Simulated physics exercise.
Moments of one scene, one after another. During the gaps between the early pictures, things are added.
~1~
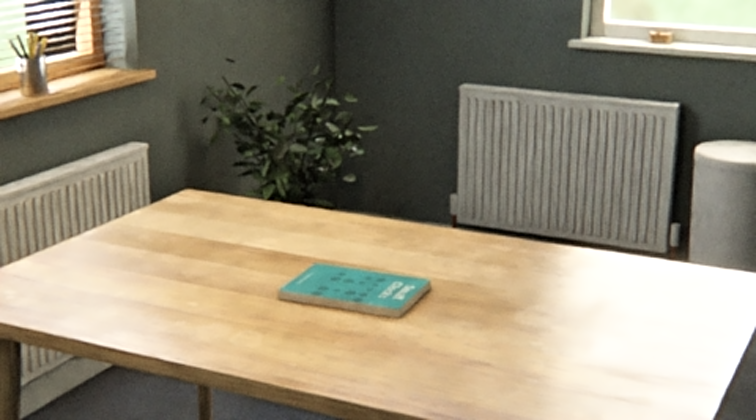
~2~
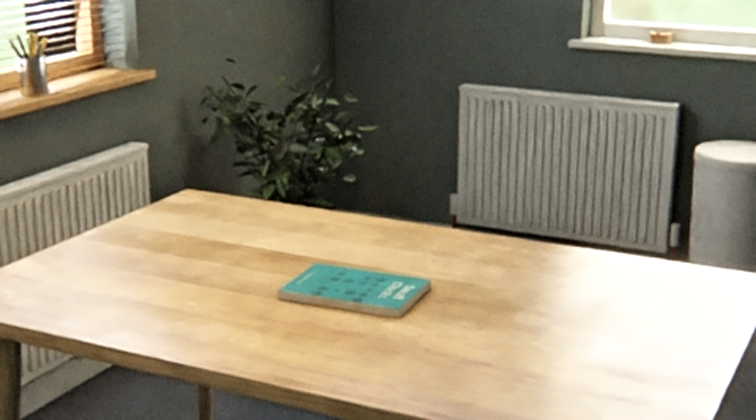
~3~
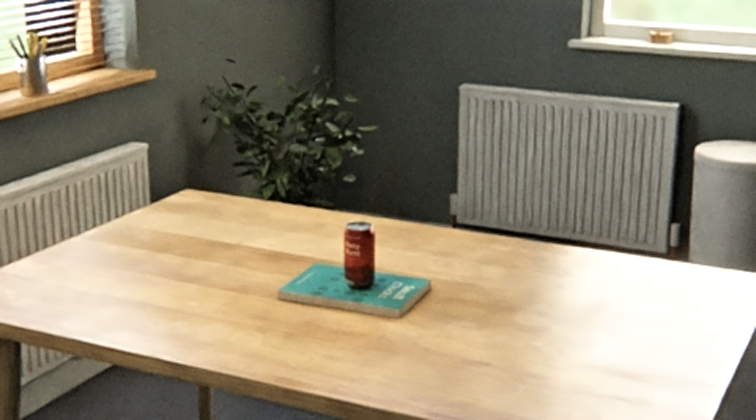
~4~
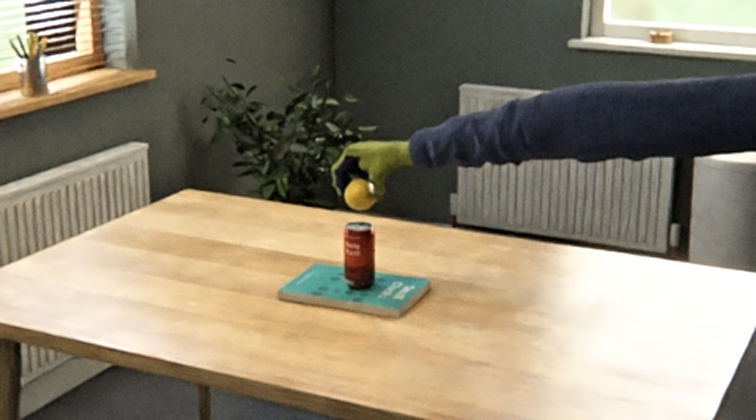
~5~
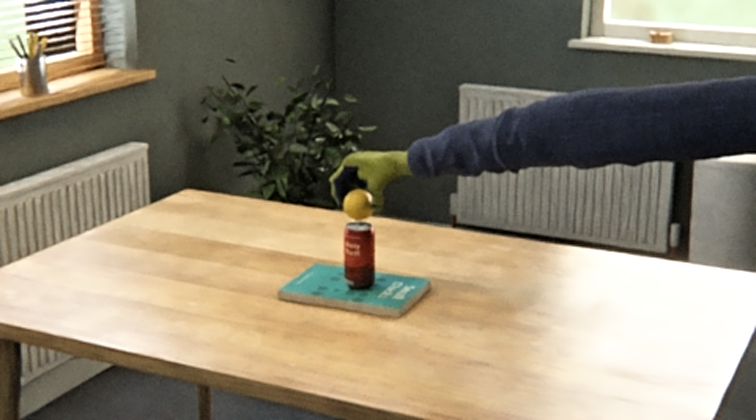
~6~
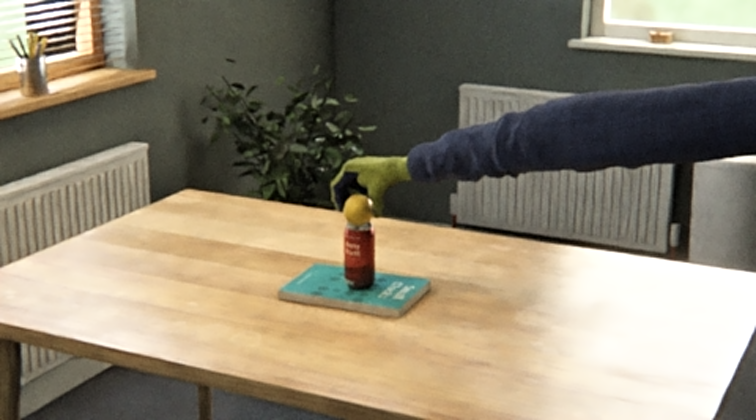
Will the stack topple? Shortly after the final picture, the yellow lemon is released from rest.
No, it stays up.
Then, 0.50 s past the last view, nothing moves.
Then, 1.30 s past the last view, yellow lemon resting near (359, 211).
Finally, all 3 still in place. Final places as the last picture's camera would see them, yellow lemon near (359, 211). The pile stays up.
